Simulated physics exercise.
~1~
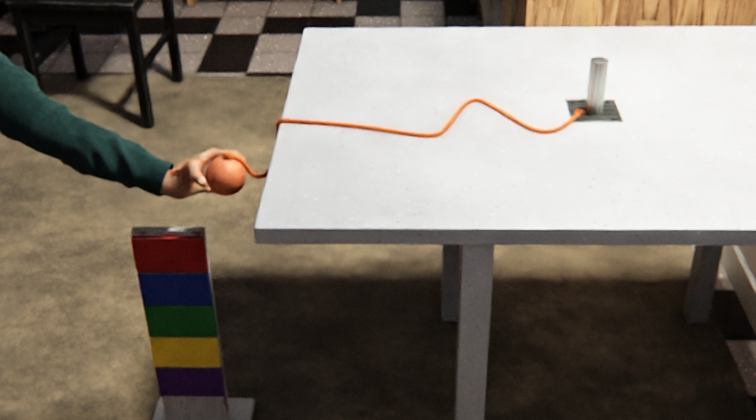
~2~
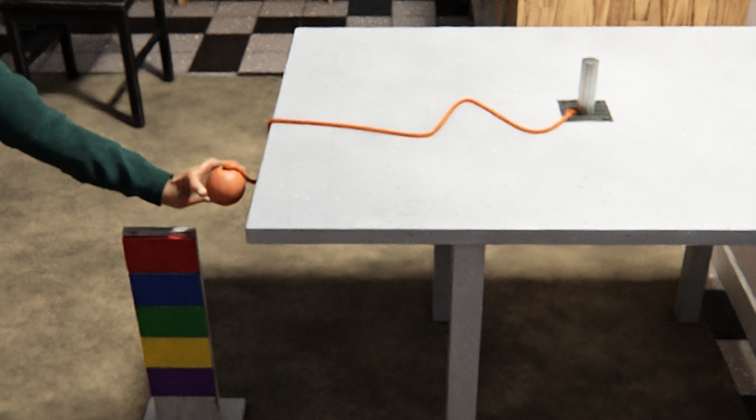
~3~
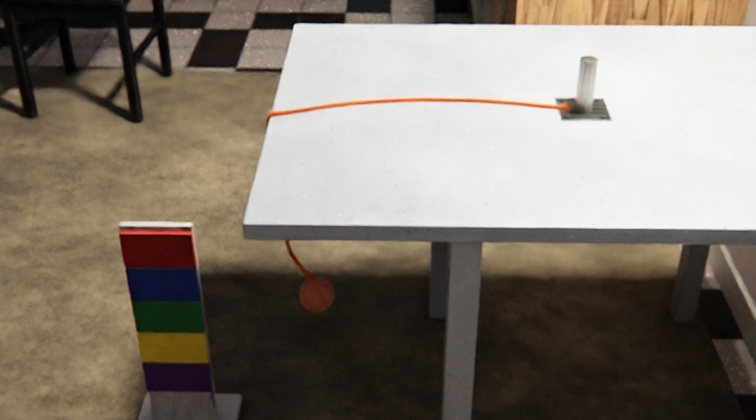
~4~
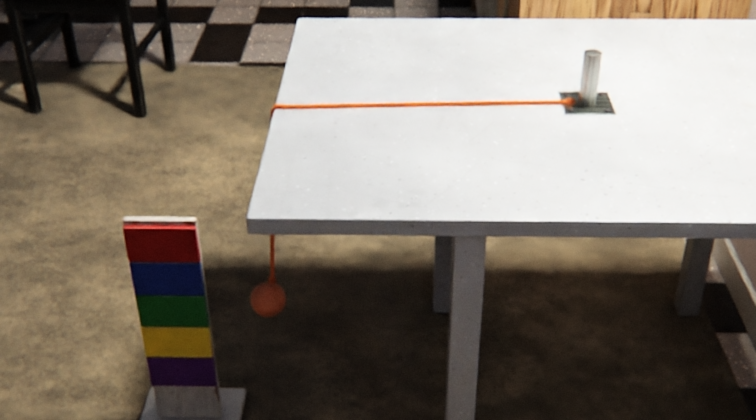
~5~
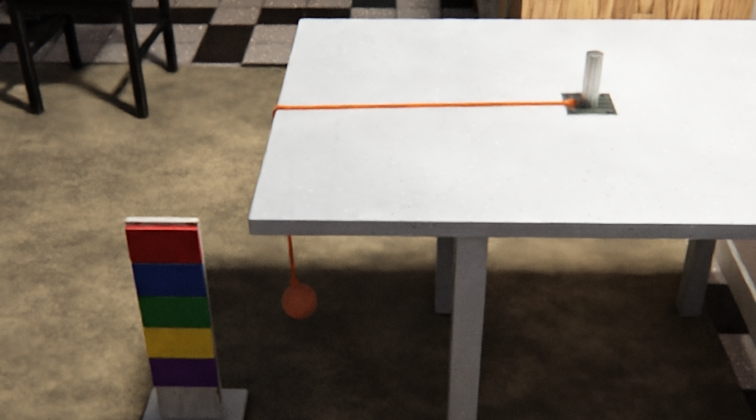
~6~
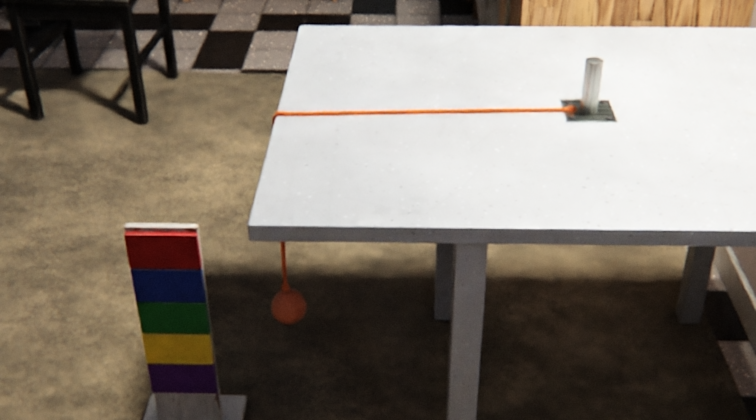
In a room with a brown floor and a checkered tiled patch, a slightly swaying view looks down on a white table from the side. An orange cord runs in loose curves from a pale upright post on a dark plate to an orange ball, held by a green-sleeved hand beyond the table's left edge. Below stands a board striped red, blue, green, yellow and purple. The hand lets go and withdraws, and the ball drops beside the table as the cord pulls straight. The ball swings left, then right, then slightly left, ending hanging level with the green band.
